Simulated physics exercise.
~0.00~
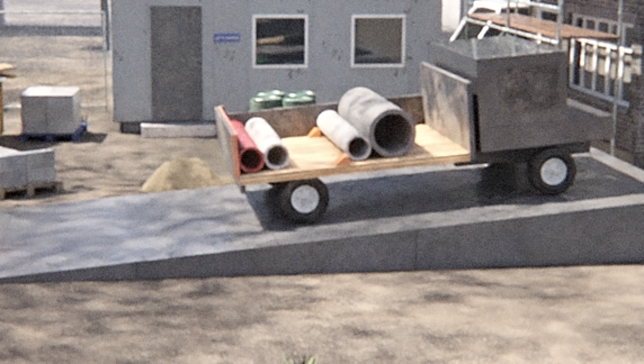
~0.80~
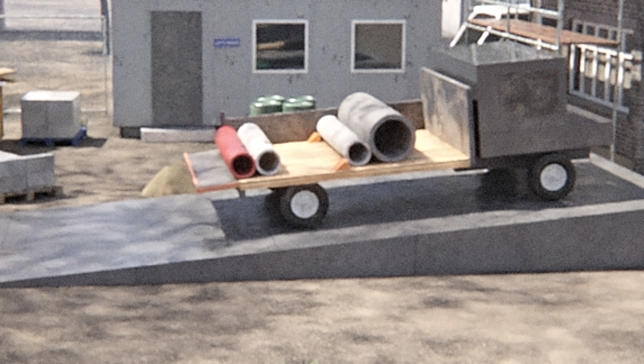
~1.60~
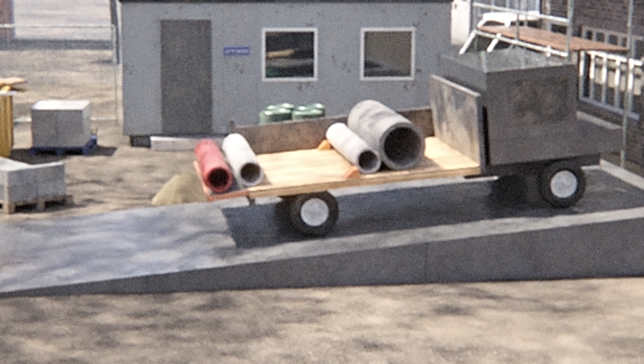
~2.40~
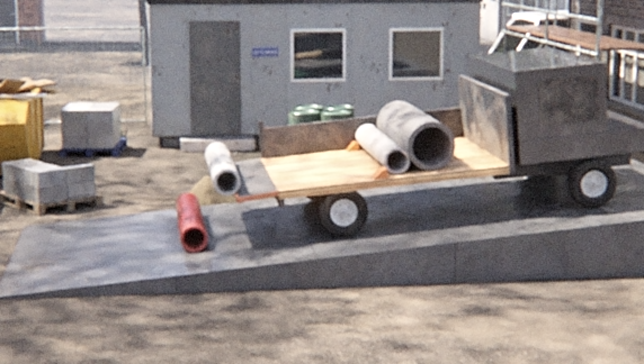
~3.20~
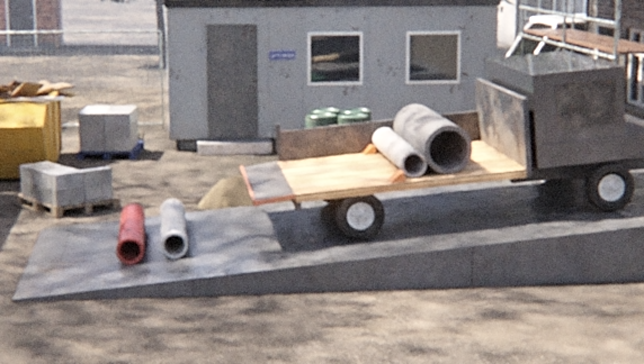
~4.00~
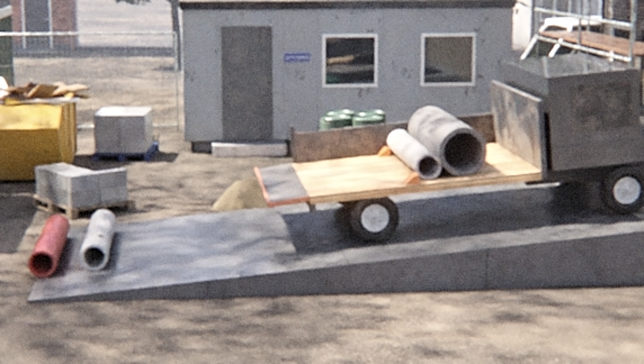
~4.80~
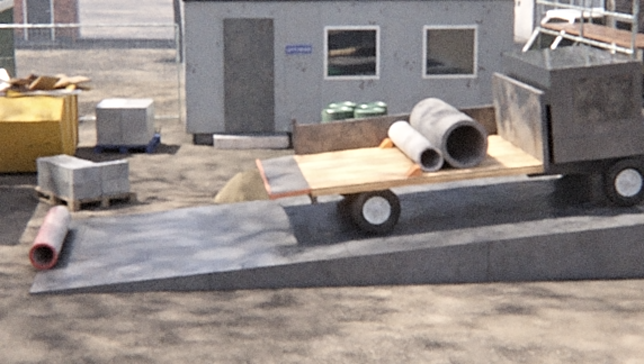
A red pipe and a pale one roll off the lowered tailgate and down the ramp.
